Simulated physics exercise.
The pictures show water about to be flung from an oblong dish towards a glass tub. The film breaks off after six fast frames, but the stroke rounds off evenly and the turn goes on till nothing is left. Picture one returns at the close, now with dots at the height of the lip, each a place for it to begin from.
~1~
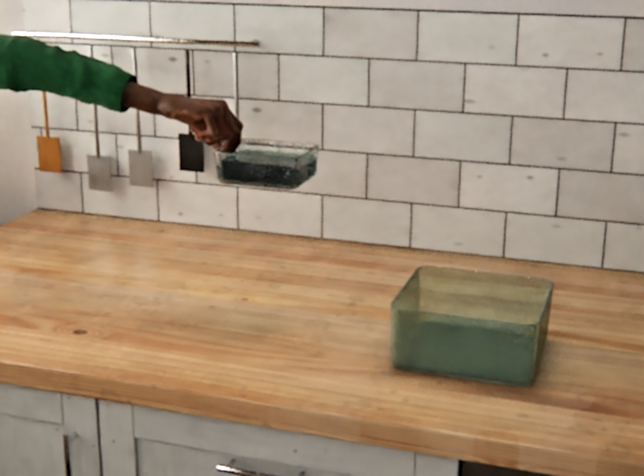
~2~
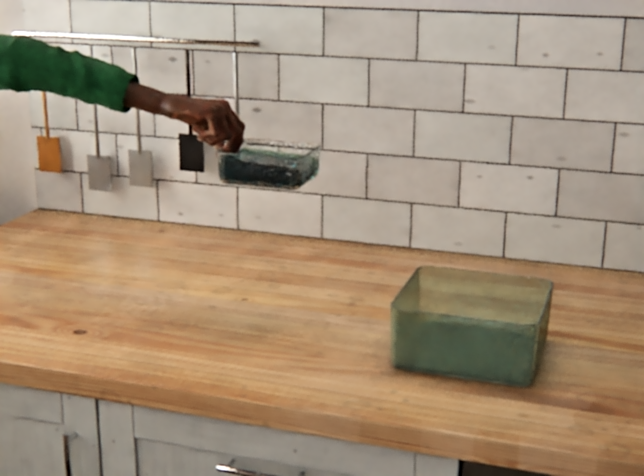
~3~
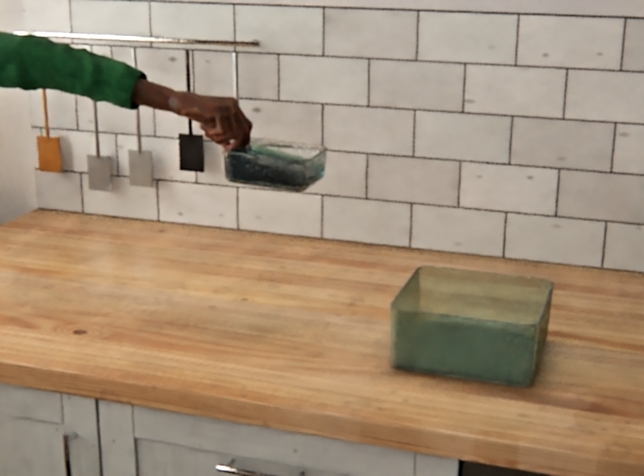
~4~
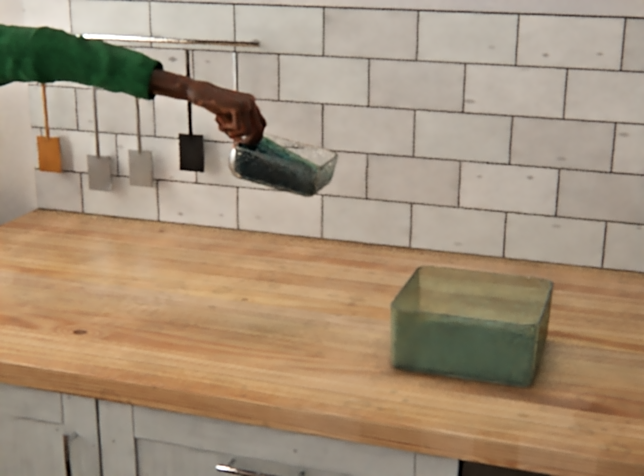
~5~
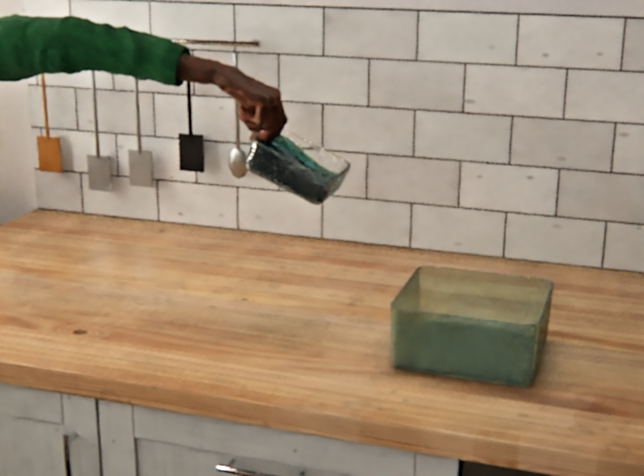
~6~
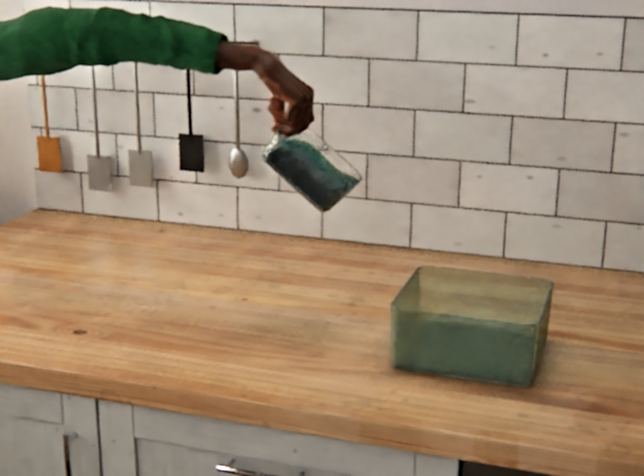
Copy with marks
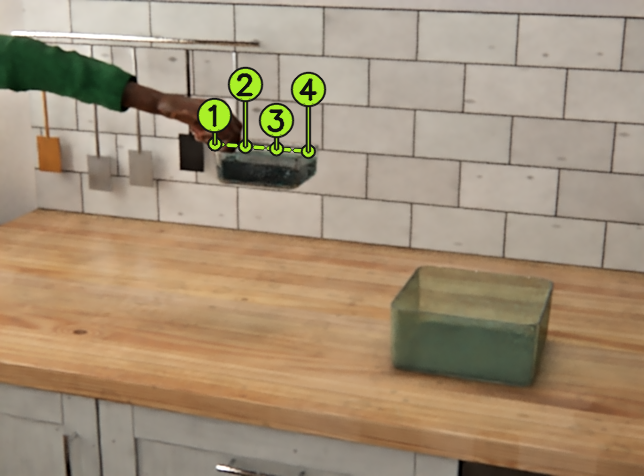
A hand in a green sleeve moves a glass dish rightward and tilts it steeply.
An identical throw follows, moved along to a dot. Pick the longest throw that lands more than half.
The answer is dot 3.
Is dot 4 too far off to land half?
No, that is safe.
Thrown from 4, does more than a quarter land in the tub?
Yes, it does.
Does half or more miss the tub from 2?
Yes.
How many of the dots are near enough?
Two.
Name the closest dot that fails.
It is 2.
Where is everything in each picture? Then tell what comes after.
Upright, lip at (308, 151); tub from (391, 365) to (534, 385); nothing has left yet, in the first picture.
Upright, lip at (310, 151); nothing has left yet, in the second picture.
Tipped about 2°, lip at (317, 153); nothing has left yet, in the third picture.
Tipped about 10°, lip at (328, 160); nothing has left yet, in the fourth picture.
Tipped about 23°, lip at (341, 171); nothing has left yet, in the fifth picture.
Tipped about 38°, lip at (353, 184); nothing has left yet, in the sixth picture.
On the marked copy, 1 at (214, 143); 2 at (245, 146); 3 at (276, 148); 4 at (308, 151).
If 1 is chosen, about 0 % lands in the tub, 98 % falls short.
If 2 is chosen, about 10 % lands in the tub, 84 % falls short and 6 % goes beside or beyond.
If 3 is chosen, about 72 % lands in the tub, 18 % falls short and 10 % goes beside or beyond.
If 4 is chosen, about 73 % lands in the tub, 12 % falls short and 15 % goes beside or beyond.
